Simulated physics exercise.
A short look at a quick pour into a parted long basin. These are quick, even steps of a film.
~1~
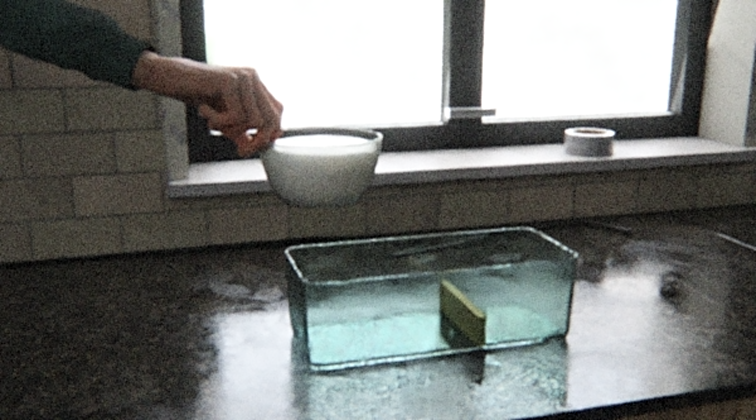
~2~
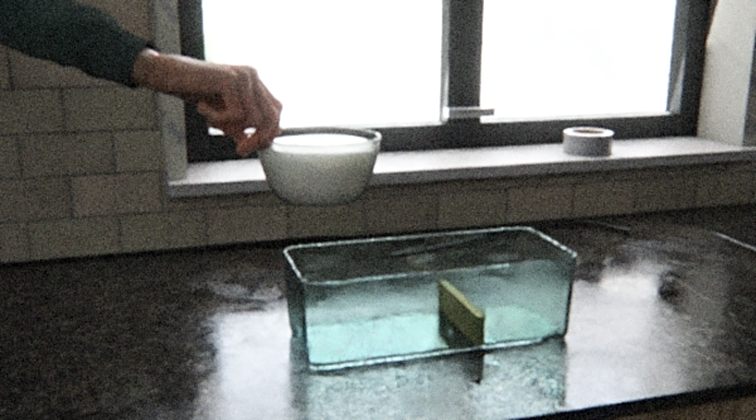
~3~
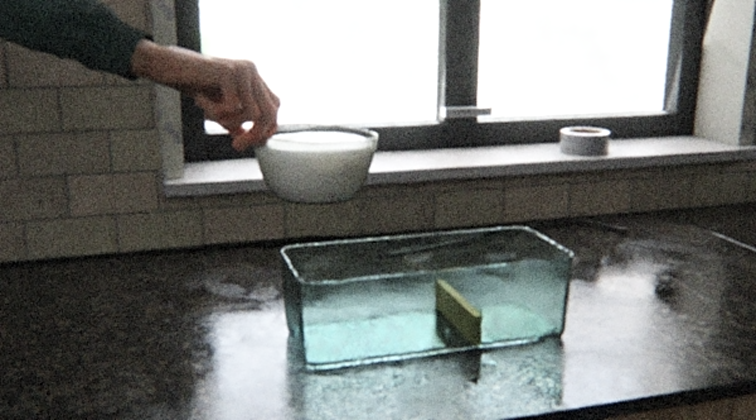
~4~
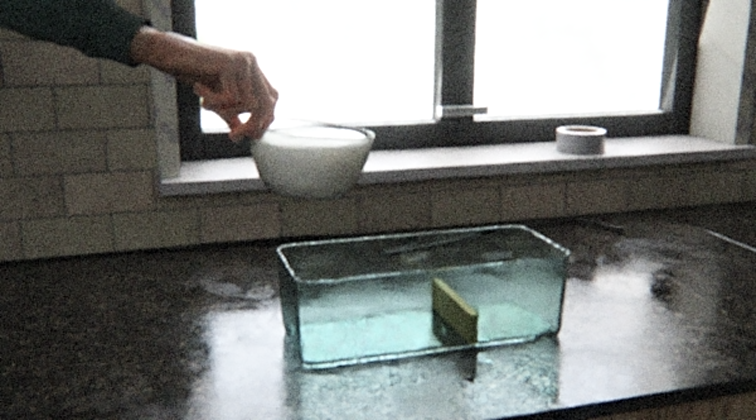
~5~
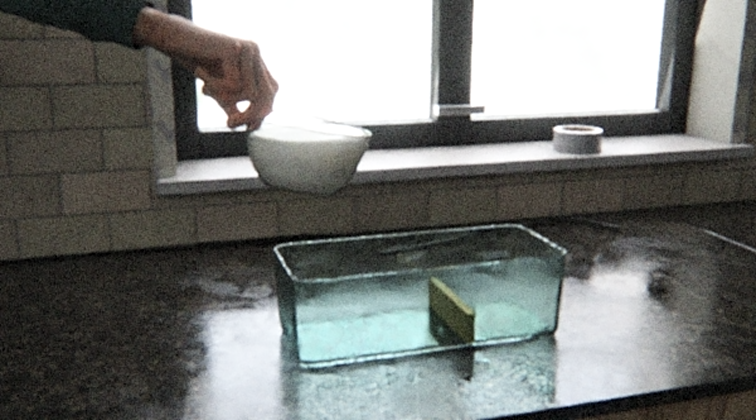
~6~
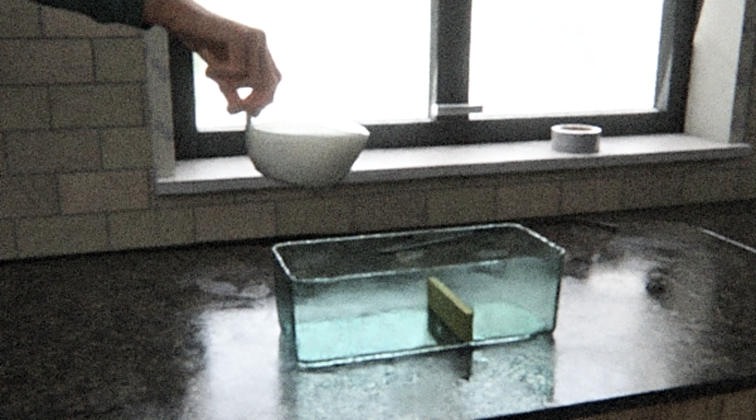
A hand tilting a pale bowl of white liquid slightly to the right above a glass basin with a small upright divider.
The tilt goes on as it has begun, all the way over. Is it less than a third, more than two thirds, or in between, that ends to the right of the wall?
It comes to between a third and two thirds.
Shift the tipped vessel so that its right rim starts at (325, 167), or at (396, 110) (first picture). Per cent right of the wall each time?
Roughly 10 per cent, and 85 per cent.
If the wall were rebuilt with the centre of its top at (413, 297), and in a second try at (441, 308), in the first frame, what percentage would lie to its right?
First some 95, then 75 per cent.
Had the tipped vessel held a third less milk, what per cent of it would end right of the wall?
Some 40 per cent.
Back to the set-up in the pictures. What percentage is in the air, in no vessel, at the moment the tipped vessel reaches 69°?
It comes to 40 per cent or so.
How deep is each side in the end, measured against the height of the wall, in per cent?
Near 30 on the left, 60 on the right.
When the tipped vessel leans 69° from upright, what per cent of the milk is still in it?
Near 45 %.
A moment on, the tilt is 69° and 44 per cent is still to pour, 16 is left of the wall and 0 right of it.
Next, the tilt is 102° and 2 per cent is still to pour, 31 is left of the wall and 53 right of it.
Then the tilt is 109° and 0 per cent is still to pour, 42 is left of the wall and 56 right of it.
Later the tilt is 109° and 0 per cent is still to pour, 42 is left of the wall and 56 right of it.
At rest 42 per cent lies left of the wall, 56 right of it and 1 outside.
